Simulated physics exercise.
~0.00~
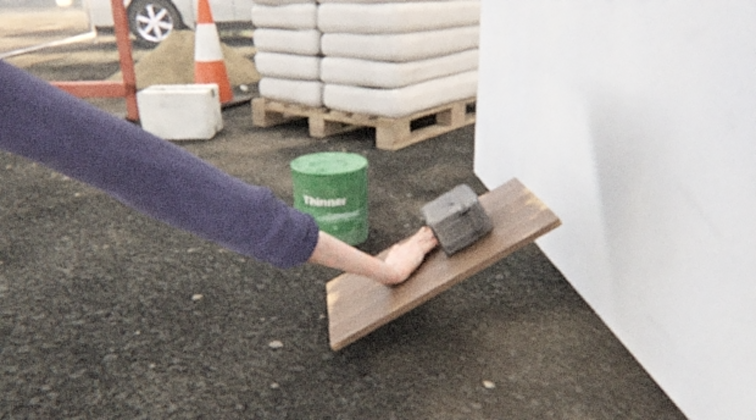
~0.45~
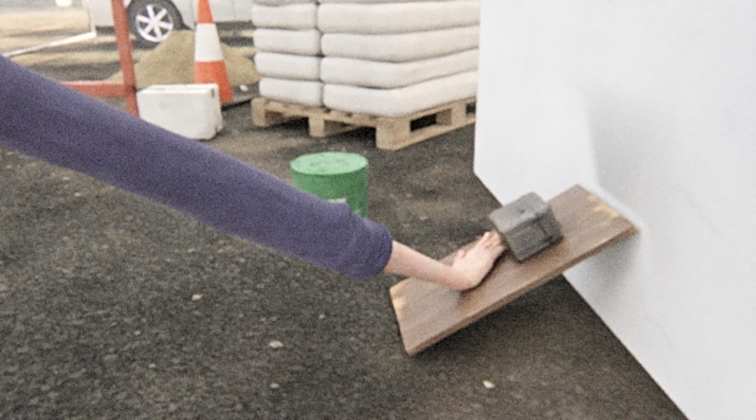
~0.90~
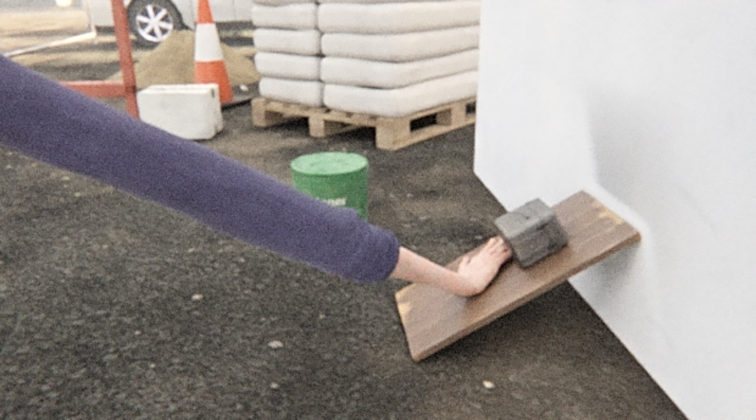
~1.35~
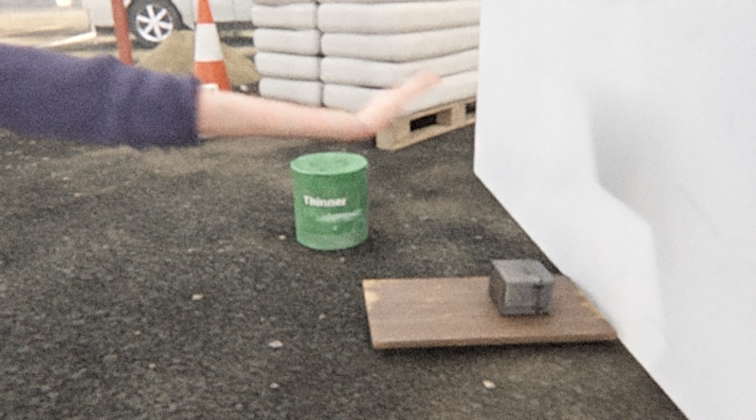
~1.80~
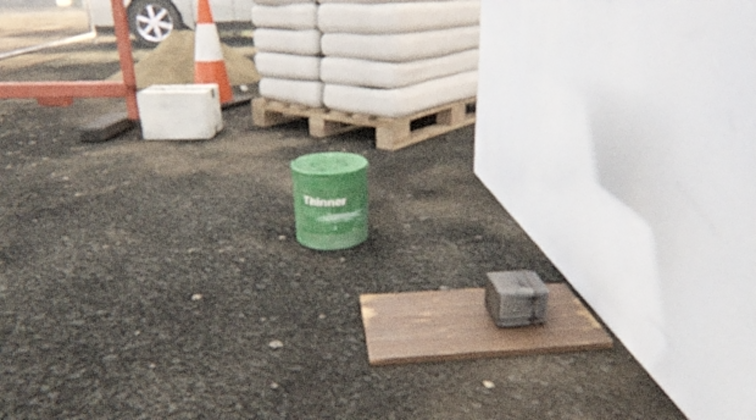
A hand set a brown board with a grey block on it slanting against a white wall, then let go and drew back, and the board slid down until it lay flat on the ground, the block still on top.
